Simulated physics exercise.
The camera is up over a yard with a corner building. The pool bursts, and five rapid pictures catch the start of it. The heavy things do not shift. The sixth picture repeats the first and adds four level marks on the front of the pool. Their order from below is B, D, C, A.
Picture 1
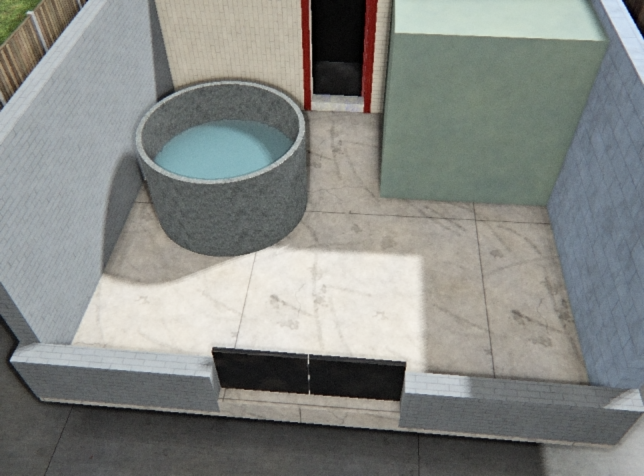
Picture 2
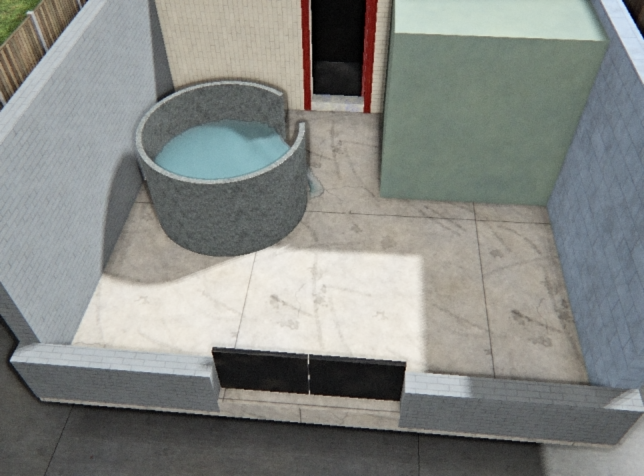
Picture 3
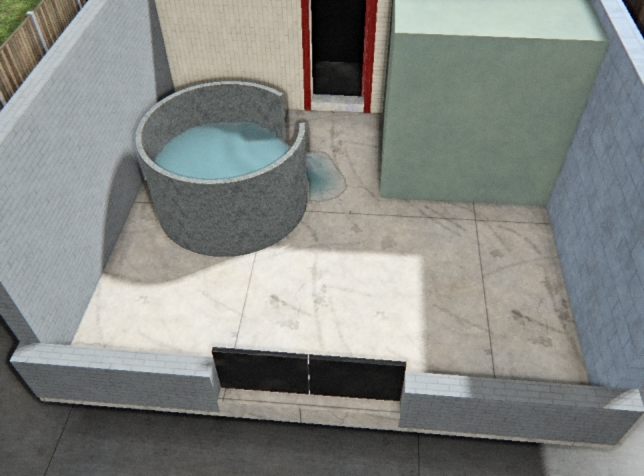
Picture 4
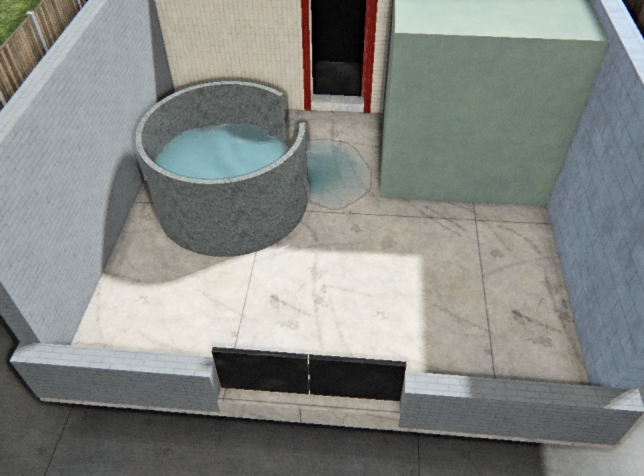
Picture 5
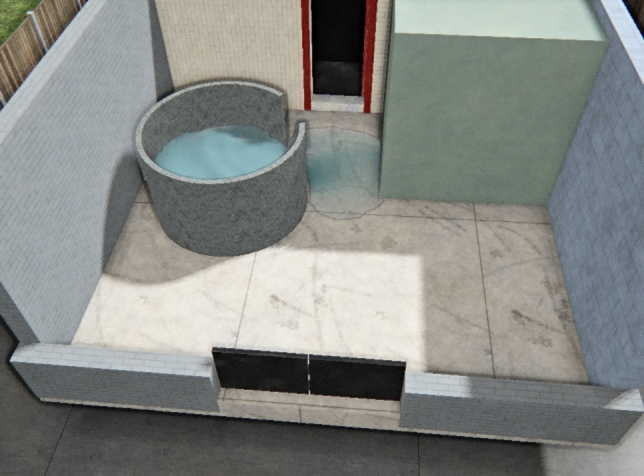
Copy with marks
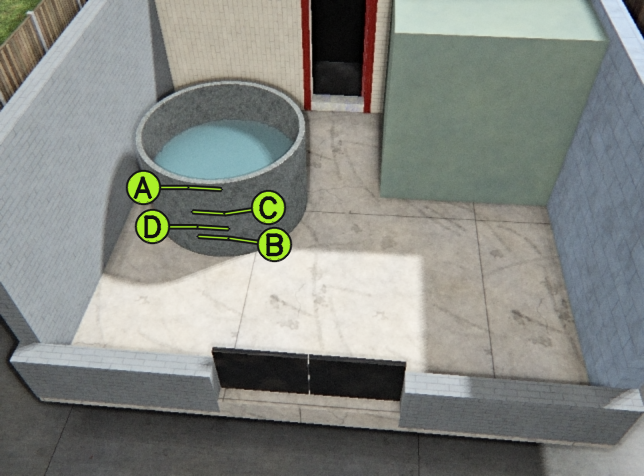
To begin with, a round stone pool of still blue water stands in a walled yard, left of a red-framed doorway and a pale green block. A gap opens in the pool's right rear side, and water pours out onto the paving, spreading rightward in a thin, widening sheet toward the green block.
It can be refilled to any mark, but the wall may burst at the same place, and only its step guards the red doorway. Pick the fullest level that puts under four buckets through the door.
Line B.
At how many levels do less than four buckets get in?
One of them.
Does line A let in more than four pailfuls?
Yes, that goes wrong.
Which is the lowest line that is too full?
It is D.
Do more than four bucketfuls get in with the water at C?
Yes, that goes wrong.
In lime, A at (203, 188); B at (214, 237); C at (209, 212); D at (212, 227); from the bottom up B, D, C, A.
With A, dozens of bucketfuls pour in.
With B, a bucket or two gets in.
With C, dozens of bucketfuls pour in.
With D, about 10 bucketfuls get in.
